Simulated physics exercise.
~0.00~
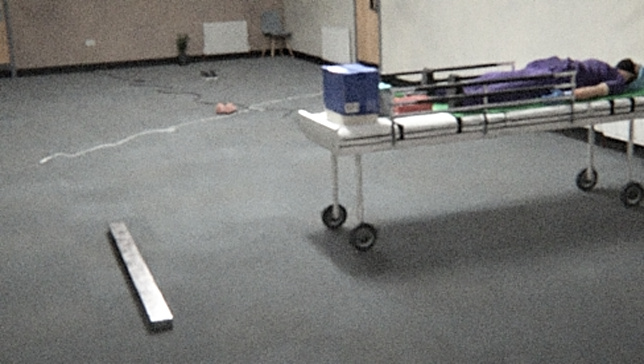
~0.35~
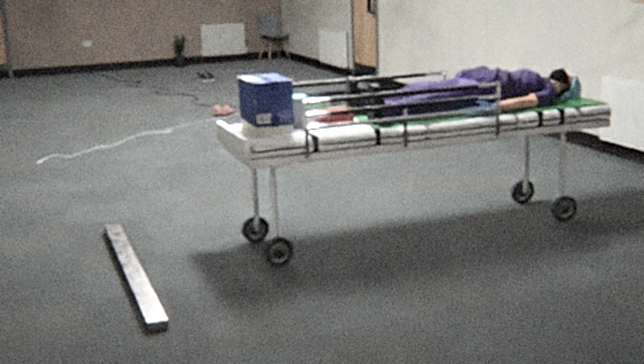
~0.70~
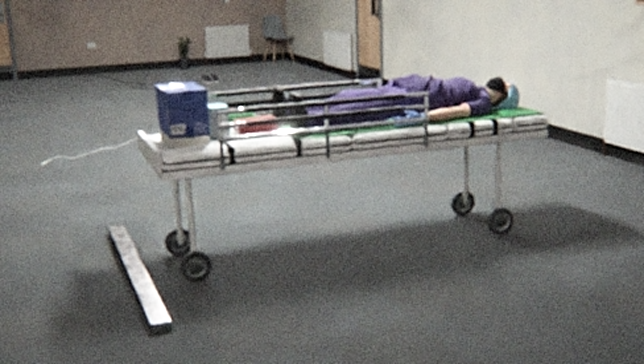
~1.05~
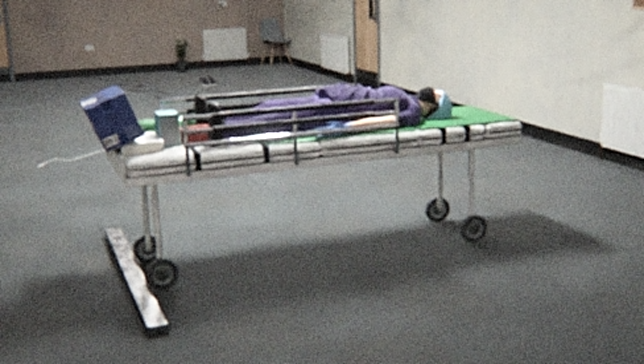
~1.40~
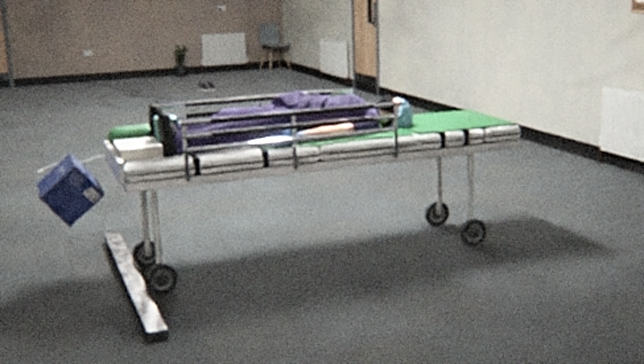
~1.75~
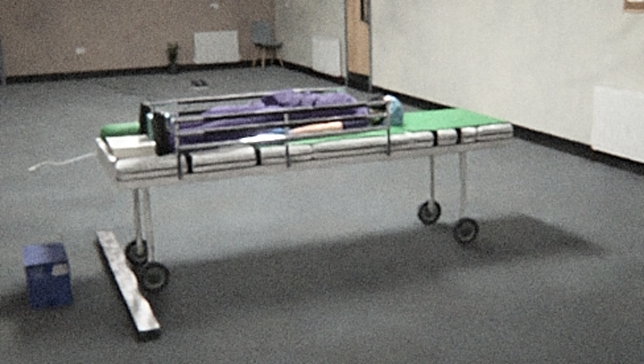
A person in purple lay on a wheeled trolley that rolled left across a grey floor until it stopped at a low bar; the person slid toward the left end, and a blue bag tipped off that end and landed upside down on the floor.
